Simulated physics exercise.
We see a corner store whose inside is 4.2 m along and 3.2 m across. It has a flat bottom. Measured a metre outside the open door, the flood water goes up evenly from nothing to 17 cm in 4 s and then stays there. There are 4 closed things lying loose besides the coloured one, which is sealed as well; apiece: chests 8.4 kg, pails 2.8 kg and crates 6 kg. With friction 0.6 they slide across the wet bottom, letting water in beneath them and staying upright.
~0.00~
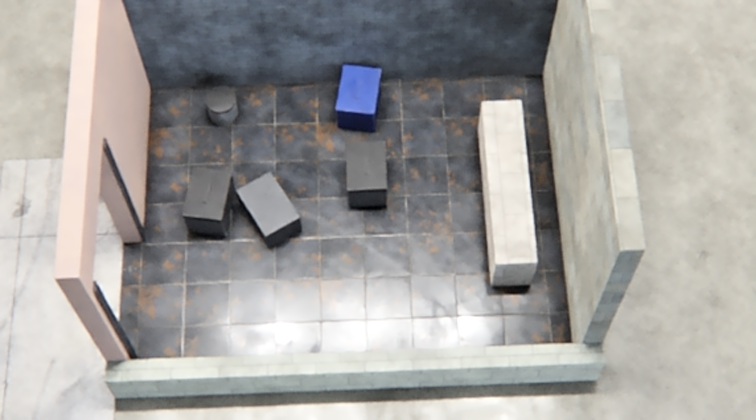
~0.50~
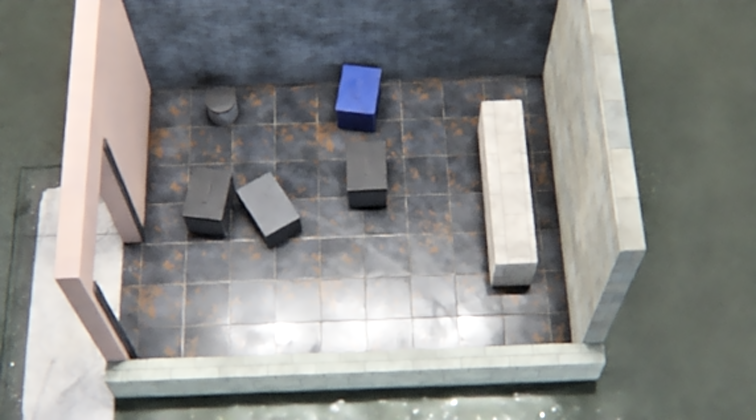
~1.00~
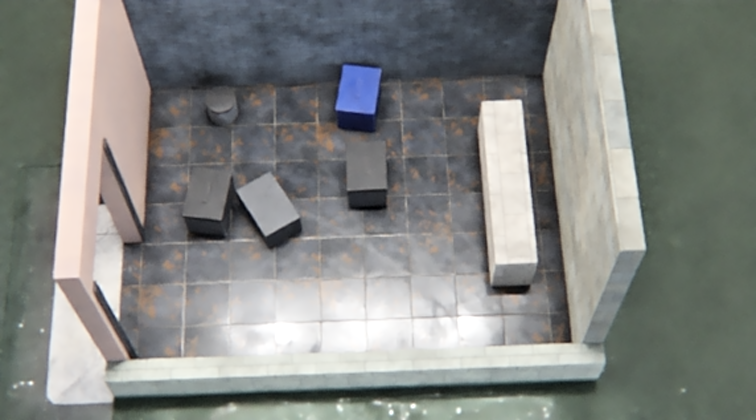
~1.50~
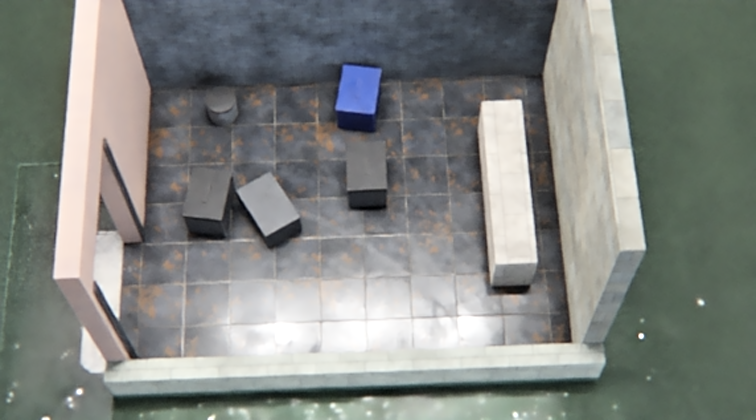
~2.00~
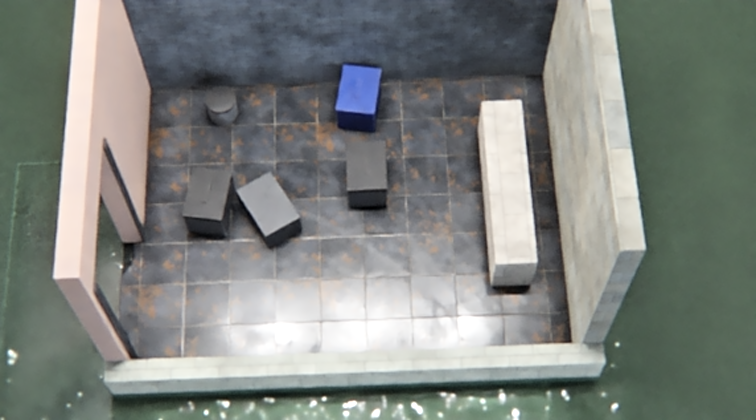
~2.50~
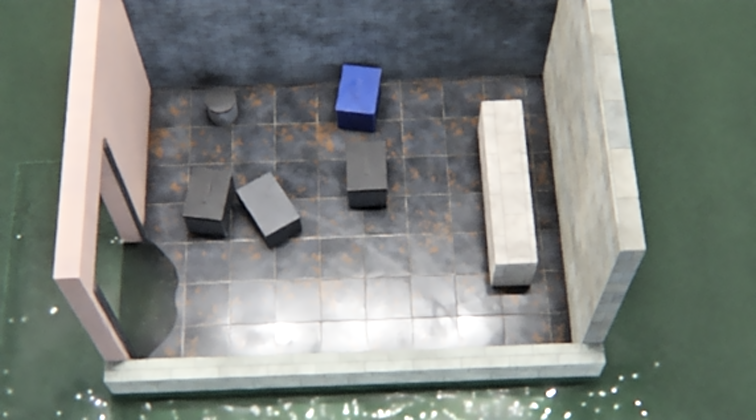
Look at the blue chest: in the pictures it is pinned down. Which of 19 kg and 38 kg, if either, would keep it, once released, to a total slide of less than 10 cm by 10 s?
The answer is the light one.
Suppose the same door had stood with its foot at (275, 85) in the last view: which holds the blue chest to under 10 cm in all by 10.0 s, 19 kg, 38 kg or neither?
That way, the small mass suffices.
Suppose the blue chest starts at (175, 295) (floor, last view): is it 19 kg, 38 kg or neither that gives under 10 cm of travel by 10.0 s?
Looking at the loads, only the heavier keeps it.
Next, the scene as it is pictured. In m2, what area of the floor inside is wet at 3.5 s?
At that time the wet patch spans about 2.0 m2.
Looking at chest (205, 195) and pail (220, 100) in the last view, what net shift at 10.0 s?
In that order: 20 cm, 0 cm.
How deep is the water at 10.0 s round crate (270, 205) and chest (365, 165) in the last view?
First about 3 cm, second about 11 cm.
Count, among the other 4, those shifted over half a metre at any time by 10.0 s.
The tally stands at 2.
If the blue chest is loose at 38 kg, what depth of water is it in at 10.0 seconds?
Close to 5 cm deep.
After 3.5 s the blue chest would be 0 cm from its start with 19 kg and 0 cm from its start with 38 kg; 0 cm of water round it then.
After 4.5 s the blue chest would be 0 cm from its start with 19 kg and 0 cm from its start with 38 kg; 0 cm of water round it then.
After 7.0 s the blue chest would be 0 cm from its start with 19 kg and 0 cm from its start with 38 kg; 1 cm of water round it then.
After 10.0 s the blue chest would be 0 cm from its start with 19 kg and 0 cm from its start with 38 kg; 5 cm of water round it then.
